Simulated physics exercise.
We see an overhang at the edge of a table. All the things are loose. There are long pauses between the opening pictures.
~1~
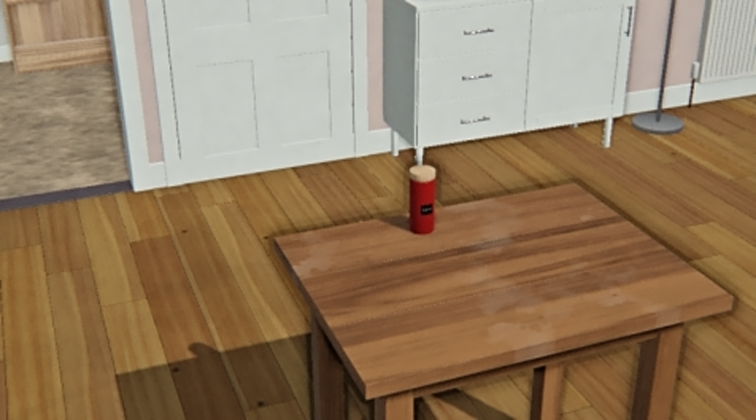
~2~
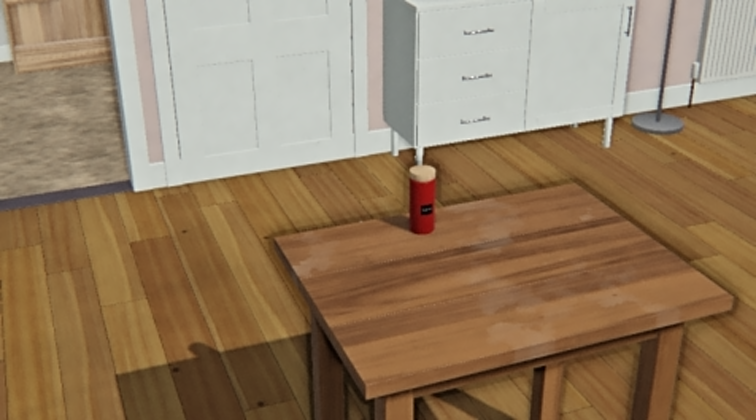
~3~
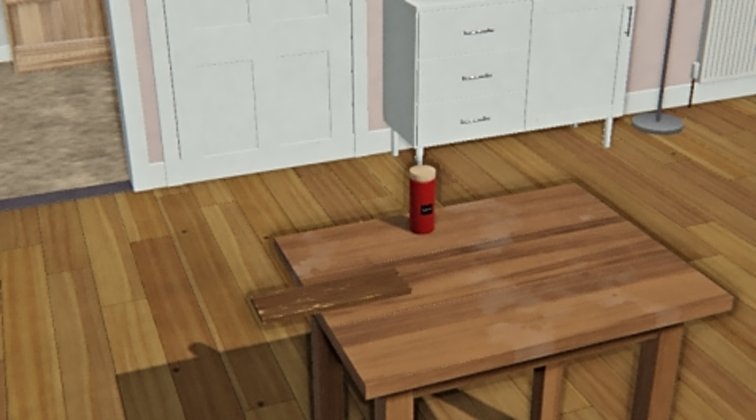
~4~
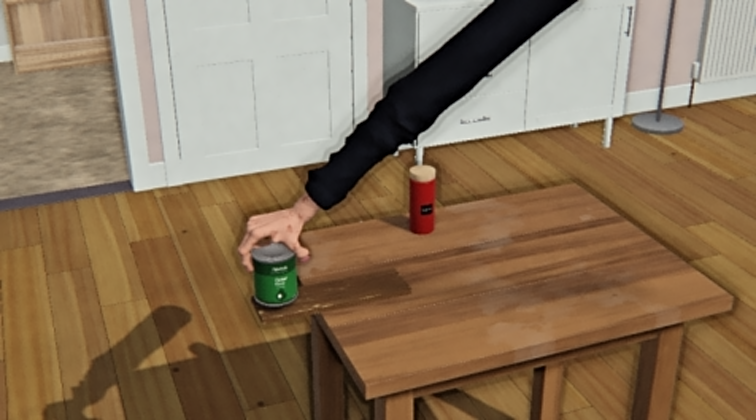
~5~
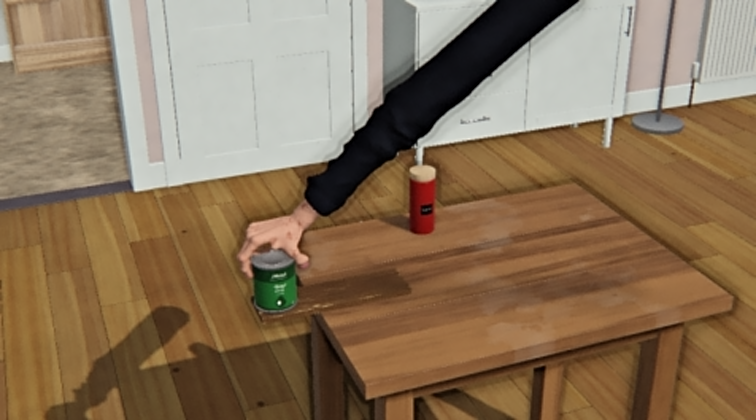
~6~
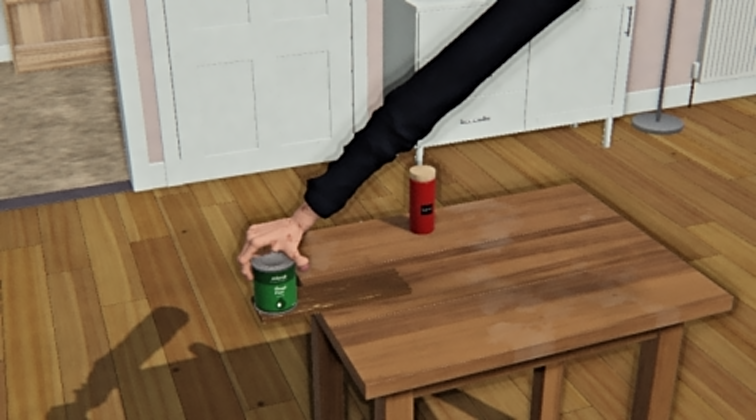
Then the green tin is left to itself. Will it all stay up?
In the end the board goes over.
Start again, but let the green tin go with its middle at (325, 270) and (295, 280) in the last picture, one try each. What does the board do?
First, it holds; second, it tips off the edge.
Then, 0.30 s past the last view, green tin now down on the floor or falling; brown board rocked 50° from its first pose.
Then, 0.50 s past the last view, brown board now down on the floor or falling.
Then, 0.60 s past the last view, things are still on the move.
Then, 0.70 s past the last view, as before.
Finally, down on the floor or falling, brown board and green tin; red jar still in place. The board comes down.
